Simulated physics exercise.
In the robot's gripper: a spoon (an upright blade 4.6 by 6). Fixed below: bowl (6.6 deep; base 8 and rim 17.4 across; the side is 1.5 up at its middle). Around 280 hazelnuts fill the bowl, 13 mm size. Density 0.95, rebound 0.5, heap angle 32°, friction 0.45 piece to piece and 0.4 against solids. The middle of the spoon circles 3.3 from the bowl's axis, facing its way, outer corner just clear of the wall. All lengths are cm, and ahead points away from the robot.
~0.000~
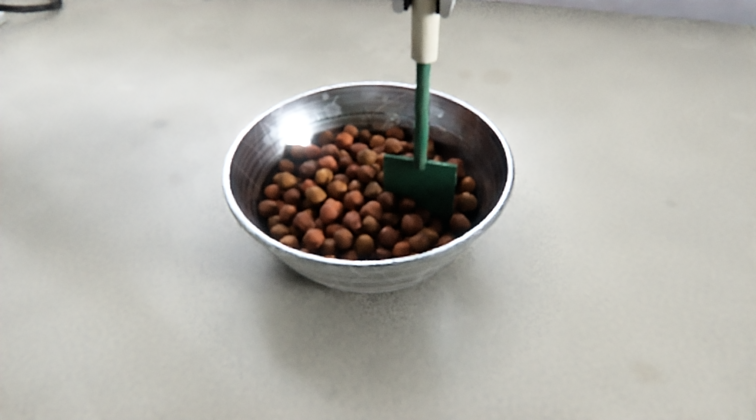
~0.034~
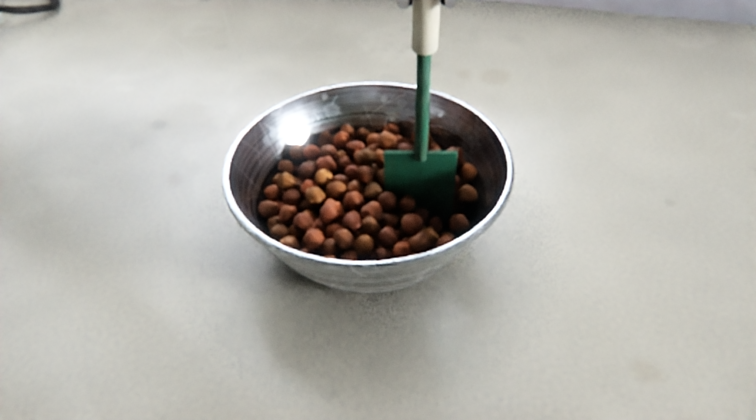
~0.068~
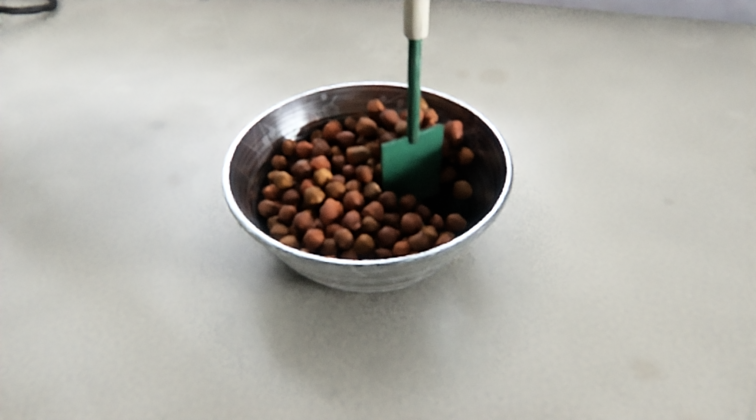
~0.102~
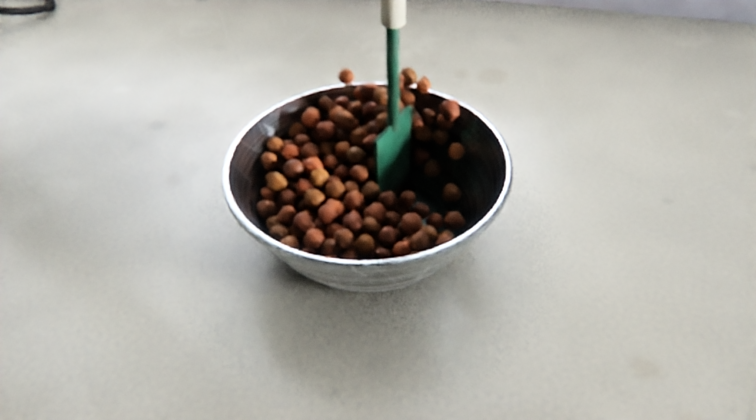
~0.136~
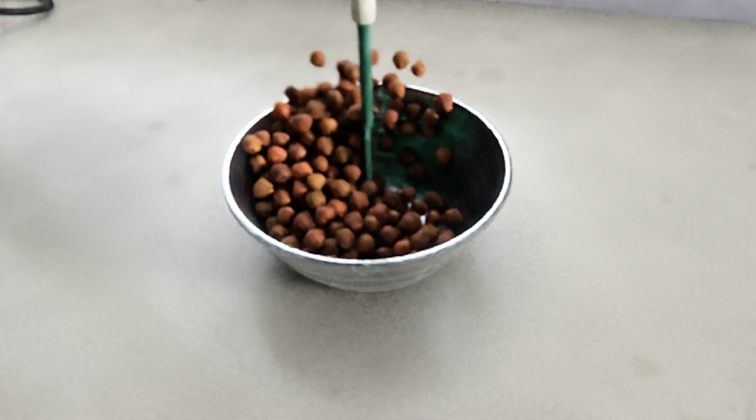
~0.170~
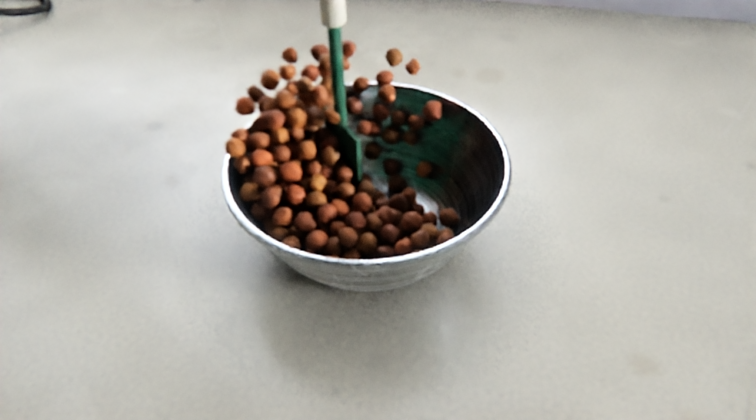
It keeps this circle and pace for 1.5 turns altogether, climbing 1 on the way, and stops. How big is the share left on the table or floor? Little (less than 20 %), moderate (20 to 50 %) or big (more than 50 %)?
A moderate share, 20 to 50 %, ends on the table or floor.
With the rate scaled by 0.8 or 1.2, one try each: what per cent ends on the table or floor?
About 20 and 40 per cent.
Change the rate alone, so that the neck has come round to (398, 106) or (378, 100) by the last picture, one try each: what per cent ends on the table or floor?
About 10 and 15 per cent.
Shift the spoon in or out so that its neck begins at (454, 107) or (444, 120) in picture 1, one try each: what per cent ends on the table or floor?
About 20 and 40 per cent.
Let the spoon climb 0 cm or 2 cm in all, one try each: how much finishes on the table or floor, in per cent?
About 35 and 30 per cent.
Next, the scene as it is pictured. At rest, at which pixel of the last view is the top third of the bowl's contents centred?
At about (306, 223).
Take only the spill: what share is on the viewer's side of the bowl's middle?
Roughly 70 per cent.
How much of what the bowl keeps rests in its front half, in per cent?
Some 60 per cent.
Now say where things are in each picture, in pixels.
The first frame shows spoon neck at (421, 140), 0° round; upper third of the load around (360, 185), from x 270 to 470, top at y 135; 275 in the bowl.
The second frame shows spoon neck at (421, 132), 13° round; upper third of the load around (365, 177), from x 270 to 470, top at y 135.
The third frame shows spoon neck at (413, 115), 43° round; upper third of the load around (368, 155), from x 270 to 465, top at y 110.
The fourth frame shows spoon neck at (393, 104), 74° round; upper third of the load around (355, 136), from x 265 to 455, top at y 75.
The fifth frame shows spoon neck at (367, 99), 104° round; upper third of the load around (328, 127), from x 250 to 455, top at y 55; 274 in the bowl, 1 in flight or on the tool.
The sixth frame shows spoon neck at (340, 103), 135° round; upper third of the load around (297, 123), from x 235 to 450, top at y 50; 267 in the bowl, 8 in flight or on the tool.
After 0.34 s, 290° round, highest piece 10 above the table; 215 in the bowl, 33 on the table or floor, 27 in flight or on the tool.
After 0.51 s, 85° round, highest piece 9 above the table; 195 in the bowl, 73 on the table or floor, 7 in flight or on the tool.
After 0.80 s, 180° round, highest piece 7 above the table; 181 in the bowl, 94 on the table or floor.
After 1.50 s, 180° round, highest piece 6 above the table; 181 in the bowl, 94 on the table or floor.
At rest, 181 in the bowl, 94 on the table or floor. That is 34 % on the table or floor.
